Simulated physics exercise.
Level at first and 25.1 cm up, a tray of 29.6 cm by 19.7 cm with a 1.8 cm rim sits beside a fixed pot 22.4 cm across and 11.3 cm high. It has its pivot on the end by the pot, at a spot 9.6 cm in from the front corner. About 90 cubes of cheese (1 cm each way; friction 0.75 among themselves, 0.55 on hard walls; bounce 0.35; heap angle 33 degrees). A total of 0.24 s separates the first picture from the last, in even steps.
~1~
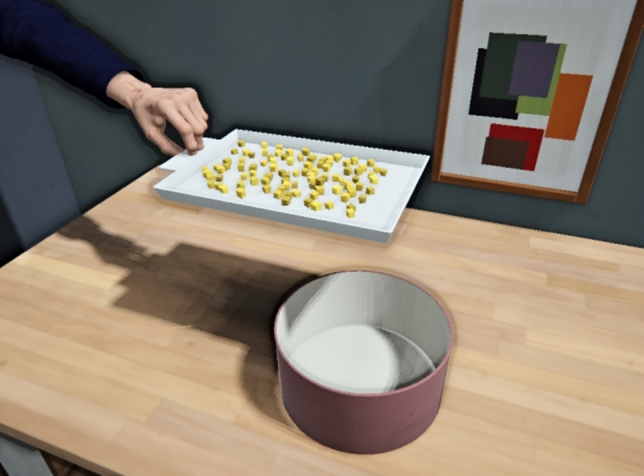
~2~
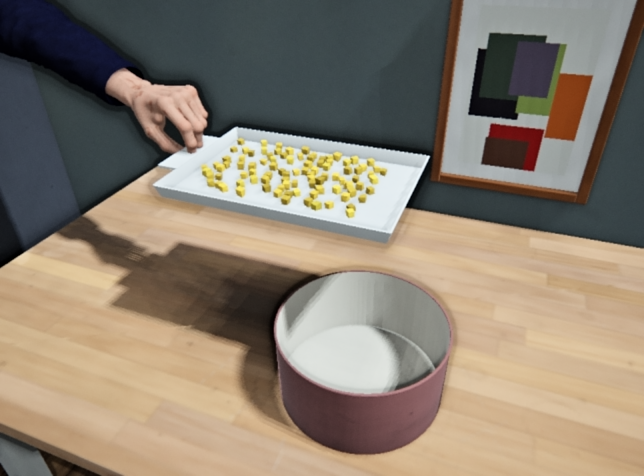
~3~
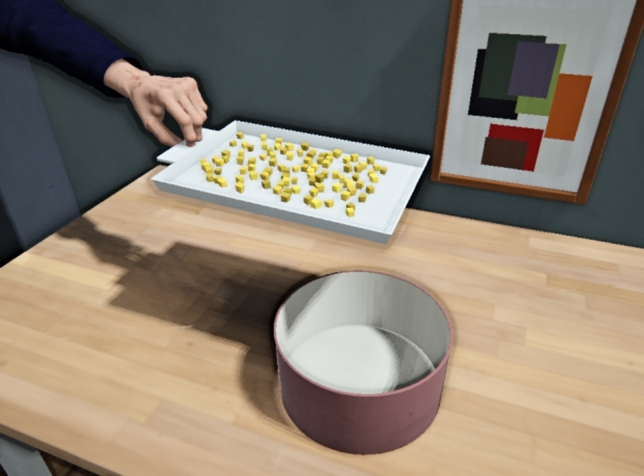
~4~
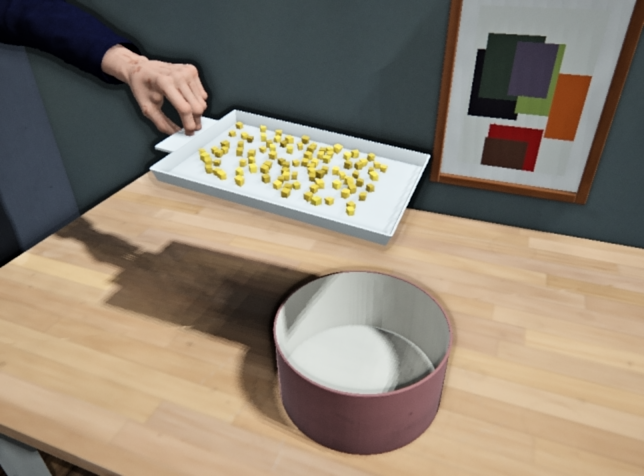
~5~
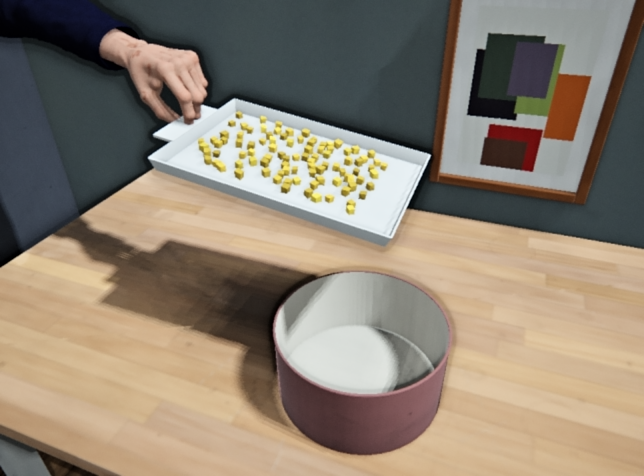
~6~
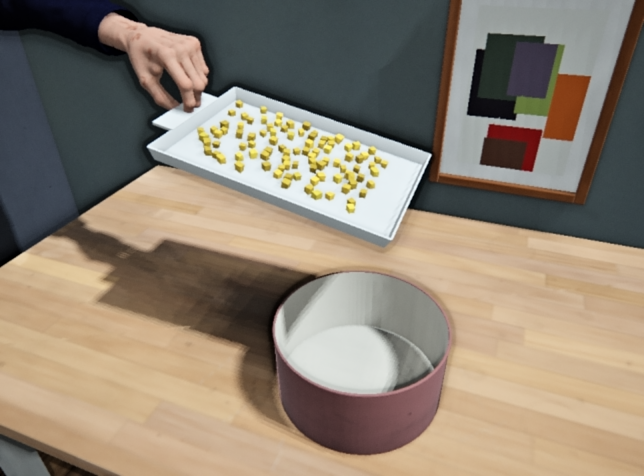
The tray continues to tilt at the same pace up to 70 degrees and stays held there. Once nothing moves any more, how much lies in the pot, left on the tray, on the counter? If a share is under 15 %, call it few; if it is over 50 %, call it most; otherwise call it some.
I would say pot: Some, left on the tray: Some, counter: Some.
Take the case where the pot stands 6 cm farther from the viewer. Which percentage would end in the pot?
I'd say some 25 per cent would end up there.
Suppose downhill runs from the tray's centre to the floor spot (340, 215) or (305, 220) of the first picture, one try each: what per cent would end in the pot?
That would be close to 60 per cent and then close to 45 per cent.
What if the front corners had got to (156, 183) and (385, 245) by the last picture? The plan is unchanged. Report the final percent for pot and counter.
Pot 45; counter 5.
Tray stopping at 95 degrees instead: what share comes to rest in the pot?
Share in the pot: Around 65 %.
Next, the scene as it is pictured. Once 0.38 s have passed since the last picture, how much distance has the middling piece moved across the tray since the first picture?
It has moved some 2 cm from its start.
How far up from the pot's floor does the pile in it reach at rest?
Close to 1.0 cm up.
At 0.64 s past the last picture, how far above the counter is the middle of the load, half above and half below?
Some 26 cm above the counter.
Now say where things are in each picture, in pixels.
The first picture shows tray tilt 0 degrees, front corners at (160, 186) and (387, 229); middle of the pieces at (296, 174); pot at (363, 323).
The second picture shows tray tilt 1 degrees, front corners at (159, 184) and (387, 229); middle of the pieces at (296, 172).
The third picture shows tray tilt 3 degrees, front corners at (158, 178) and (387, 230); middle of the pieces at (296, 169).
The fourth picture shows tray tilt 6 degrees, front corners at (156, 167) and (388, 232), lowest corner right front; middle of the pieces at (296, 163).
The fifth picture shows tray tilt 9 degrees, front corners at (155, 157) and (388, 233), lowest corner right front; middle of the pieces at (296, 158).
The sixth picture shows tray tilt 13 degrees, front corners at (154, 146) and (388, 235), lowest corner right front; middle of the pieces at (297, 151); pot at (361, 324).
Then, 0.38 s after the last picture, tilt 40 degrees; the tray holds 100 %, the pot 0 %.
Then, 0.64 s after the last picture, tilt 59 degrees; the tray holds 95 %, the pot 0 %.
Then, 1.01 s after the last picture, tilt 70 degrees; the tray holds 40 %, the pot 30 %.
In the end, pot 35 %, tray 40 %, counter 25 %.
